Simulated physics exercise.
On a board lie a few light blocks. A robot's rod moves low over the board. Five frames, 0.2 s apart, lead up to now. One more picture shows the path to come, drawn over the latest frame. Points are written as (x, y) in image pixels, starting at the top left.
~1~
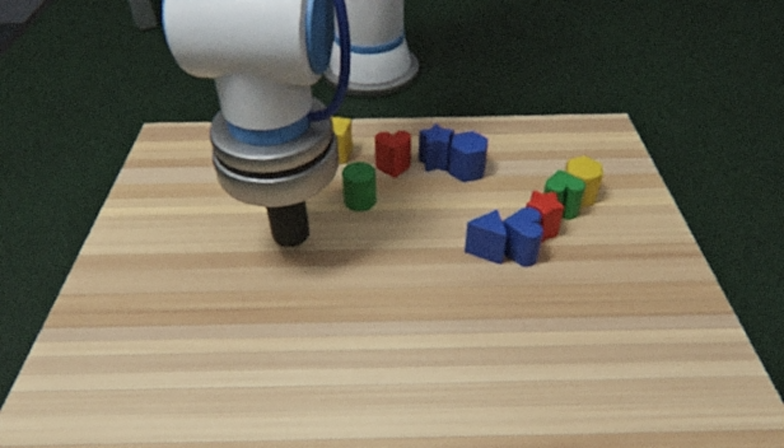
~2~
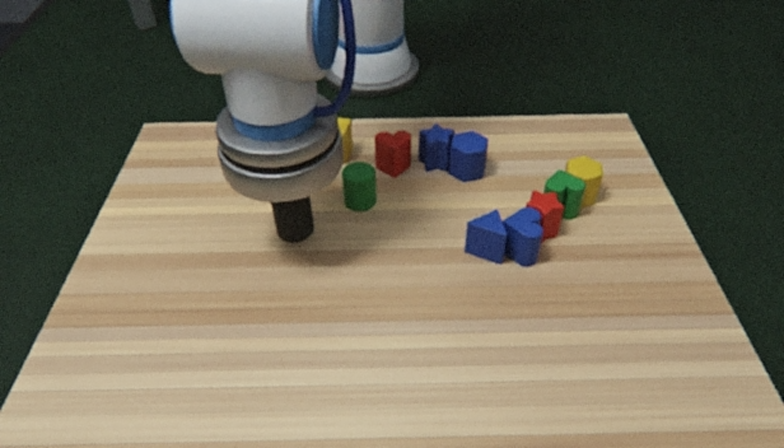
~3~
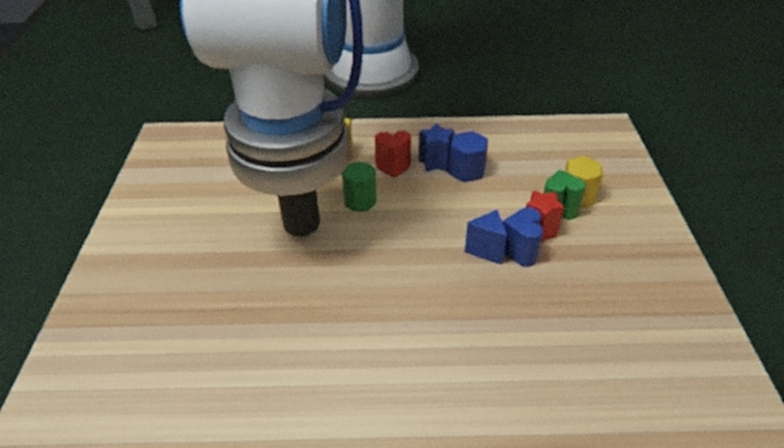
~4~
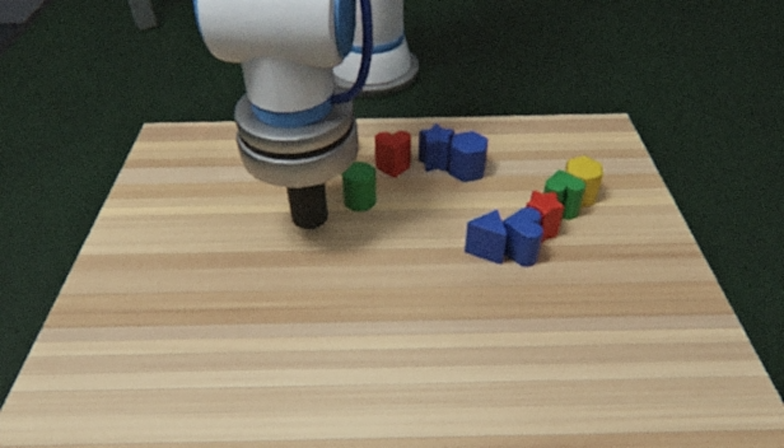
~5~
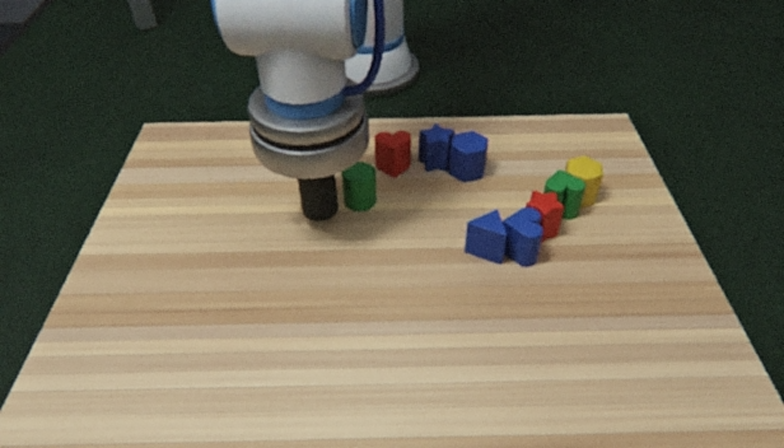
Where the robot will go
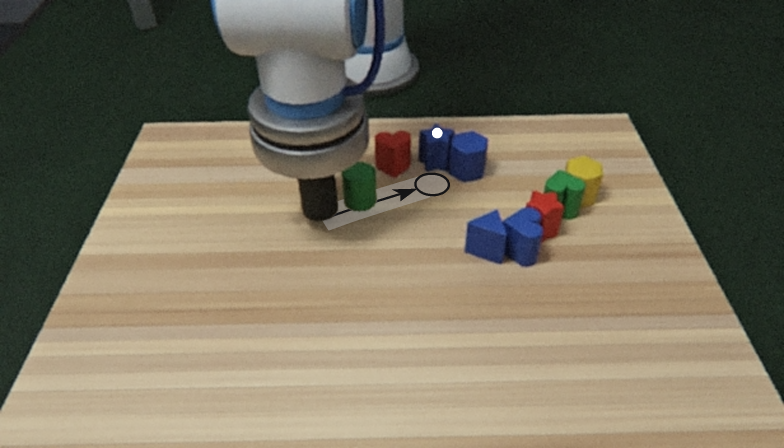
A white robot arm with a short black rod hangs over the left part of a striped pale wooden board, seen from above and in front by a still camera. A green cylinder, red heart, blue star and blue hexagon sit near the back, with blue, red, green and yellow blocks at right. The arm slides the rod slightly right and back, close beside the cylinder, while the blocks stay still.
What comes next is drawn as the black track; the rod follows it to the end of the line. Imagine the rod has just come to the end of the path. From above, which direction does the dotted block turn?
Clockwise.
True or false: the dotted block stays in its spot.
It is false.
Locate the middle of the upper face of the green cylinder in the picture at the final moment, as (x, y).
By then it is at (428, 135).
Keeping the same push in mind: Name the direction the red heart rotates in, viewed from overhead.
My answer: Anticlockwise.
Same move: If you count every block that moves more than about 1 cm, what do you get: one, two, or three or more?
I expect three or more blocks to move.
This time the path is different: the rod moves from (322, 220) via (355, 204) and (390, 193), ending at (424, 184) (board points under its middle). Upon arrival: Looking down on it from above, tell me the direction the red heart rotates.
From overhead, the rotation is counterclockwise.
The line goes from (322, 220) directly to (432, 184); the dot is on the blue star-shaped block.
On the path given first. One third of the way, rod (359, 196); green cylinder (381, 160).
Two thirds of the way, rod (397, 185); green cylinder (411, 147); red heart (398, 131), turned 50° anticlockwise.
At the end, rod (433, 174); green cylinder (428, 135); red heart (397, 128), turned 70° anticlockwise; blue star-shaped block (447, 122), turned 35° clockwise; blue hexagon unmoved.
